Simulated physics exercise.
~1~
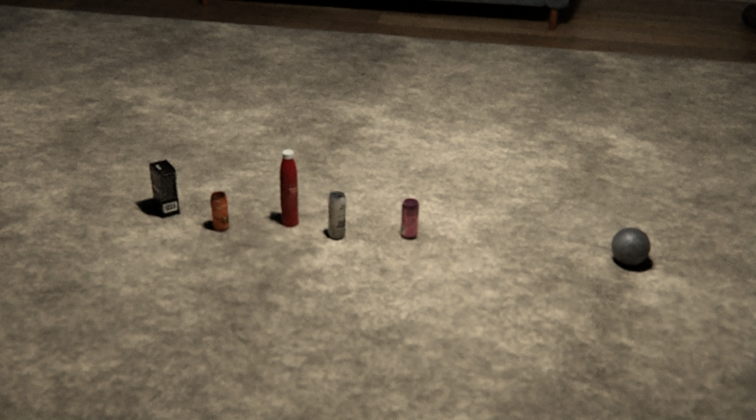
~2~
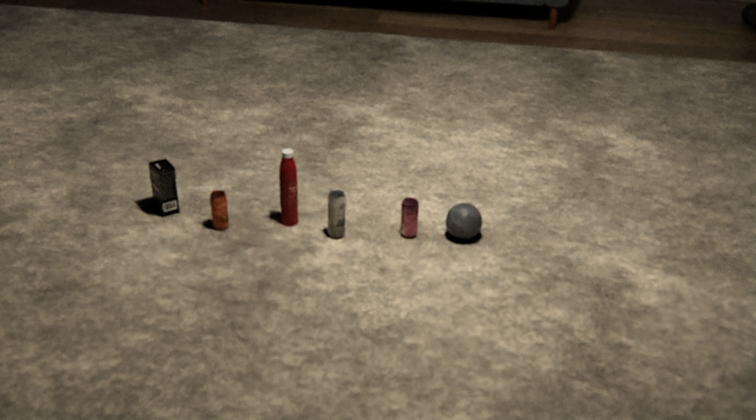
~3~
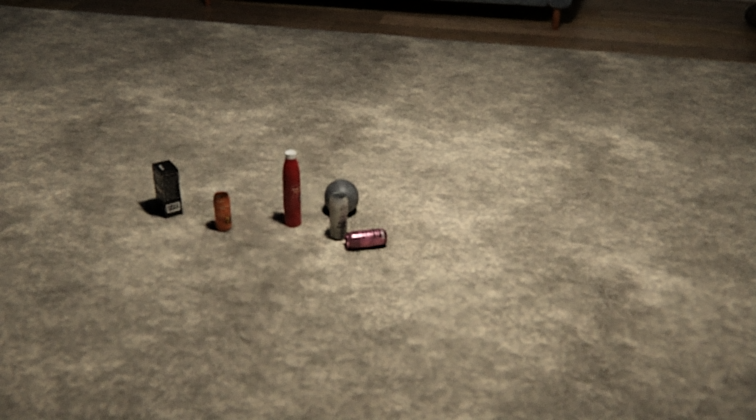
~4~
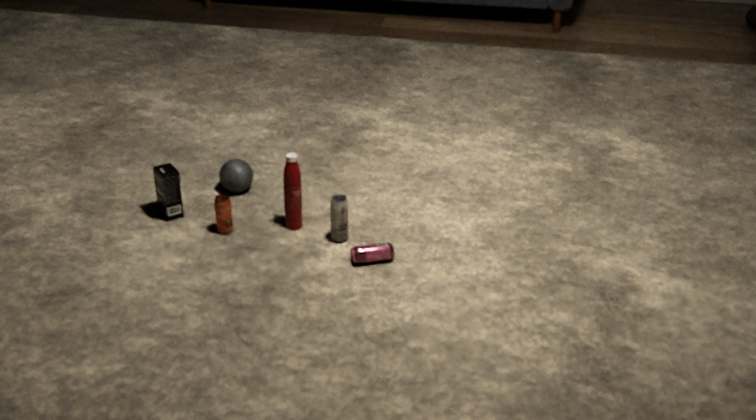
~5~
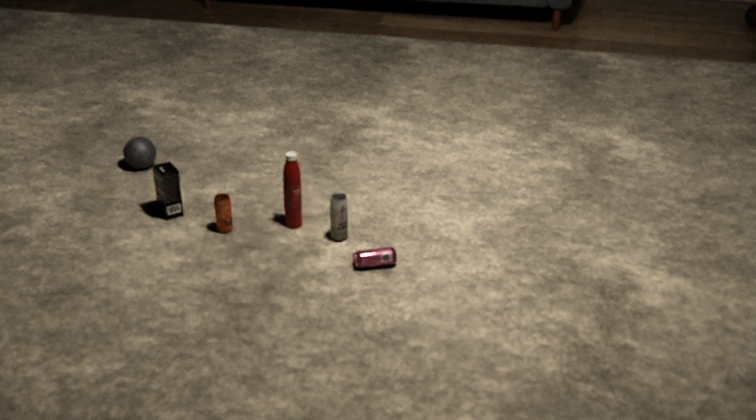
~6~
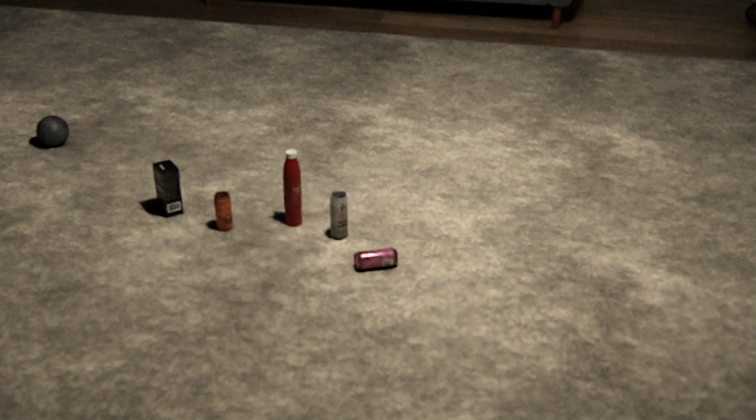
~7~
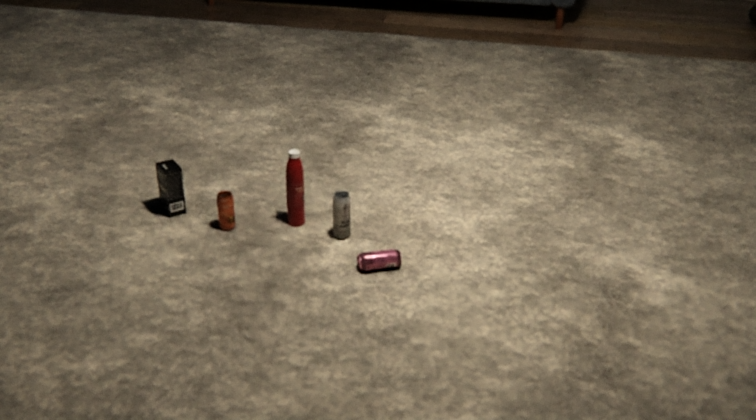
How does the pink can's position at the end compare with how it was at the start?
The pink can stands upright at the start, but by the end it is lying on its side on the floor.
